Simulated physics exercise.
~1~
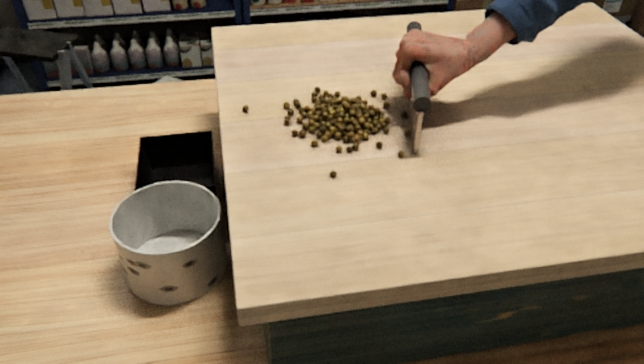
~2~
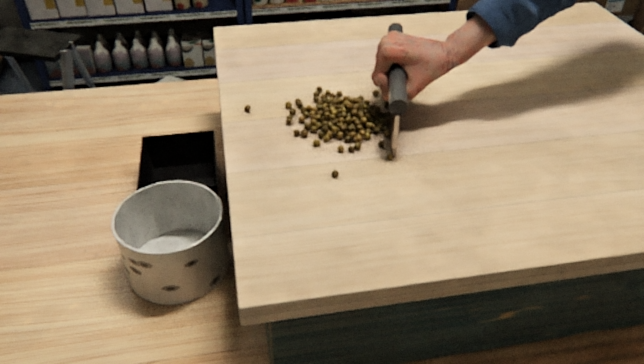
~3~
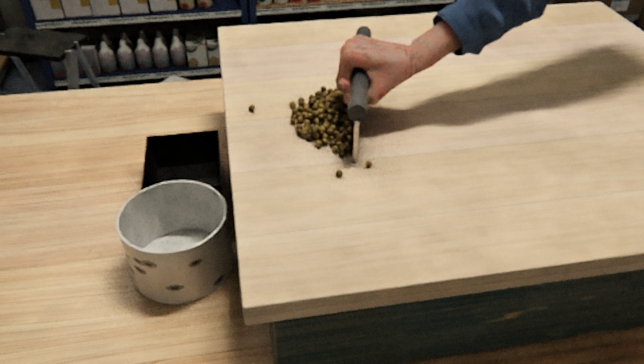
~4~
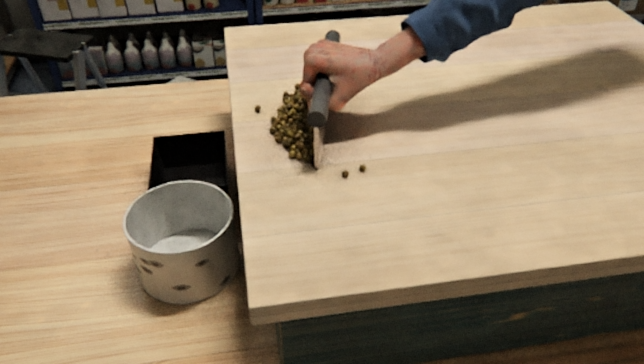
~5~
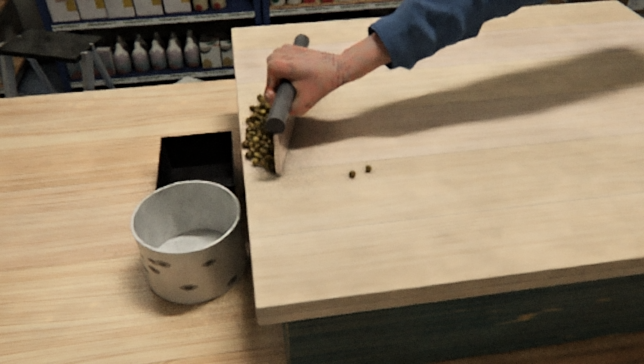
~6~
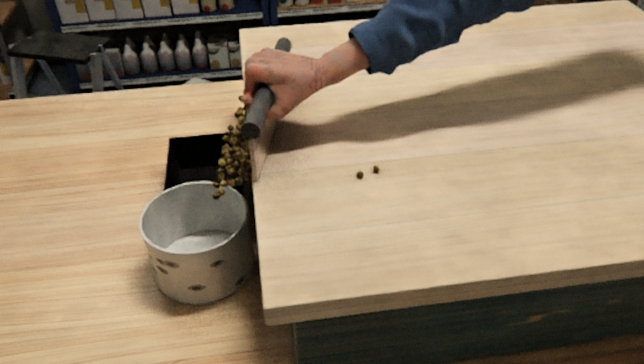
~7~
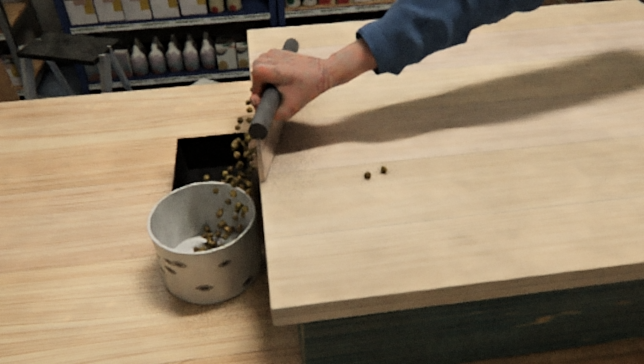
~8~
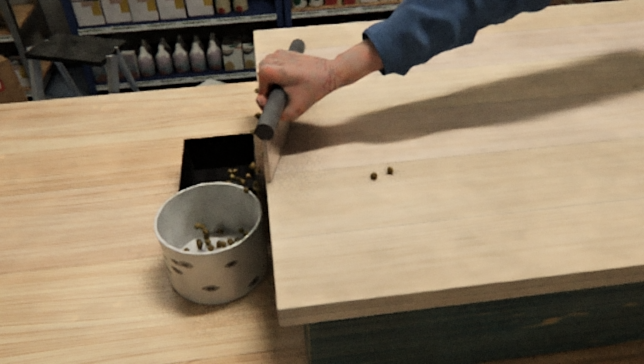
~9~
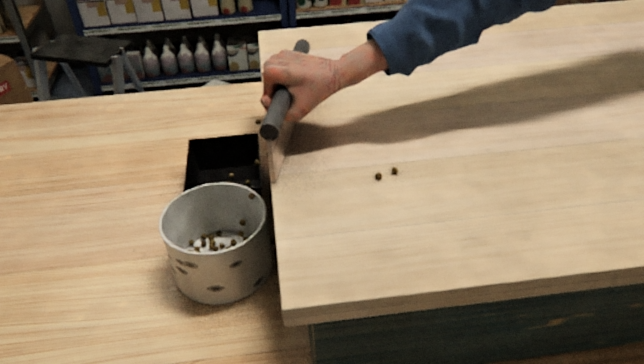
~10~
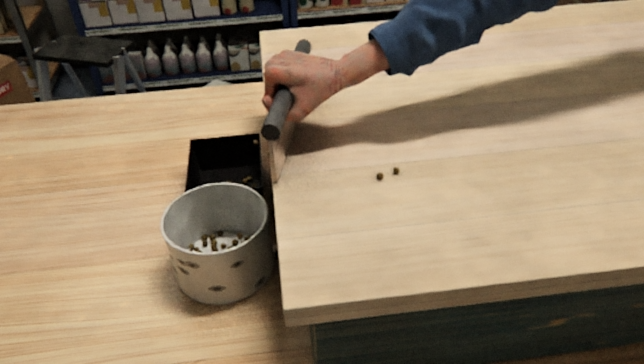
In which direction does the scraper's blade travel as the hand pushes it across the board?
The blade moves to the left, toward the edge of the board beside the white pot and the black tin.
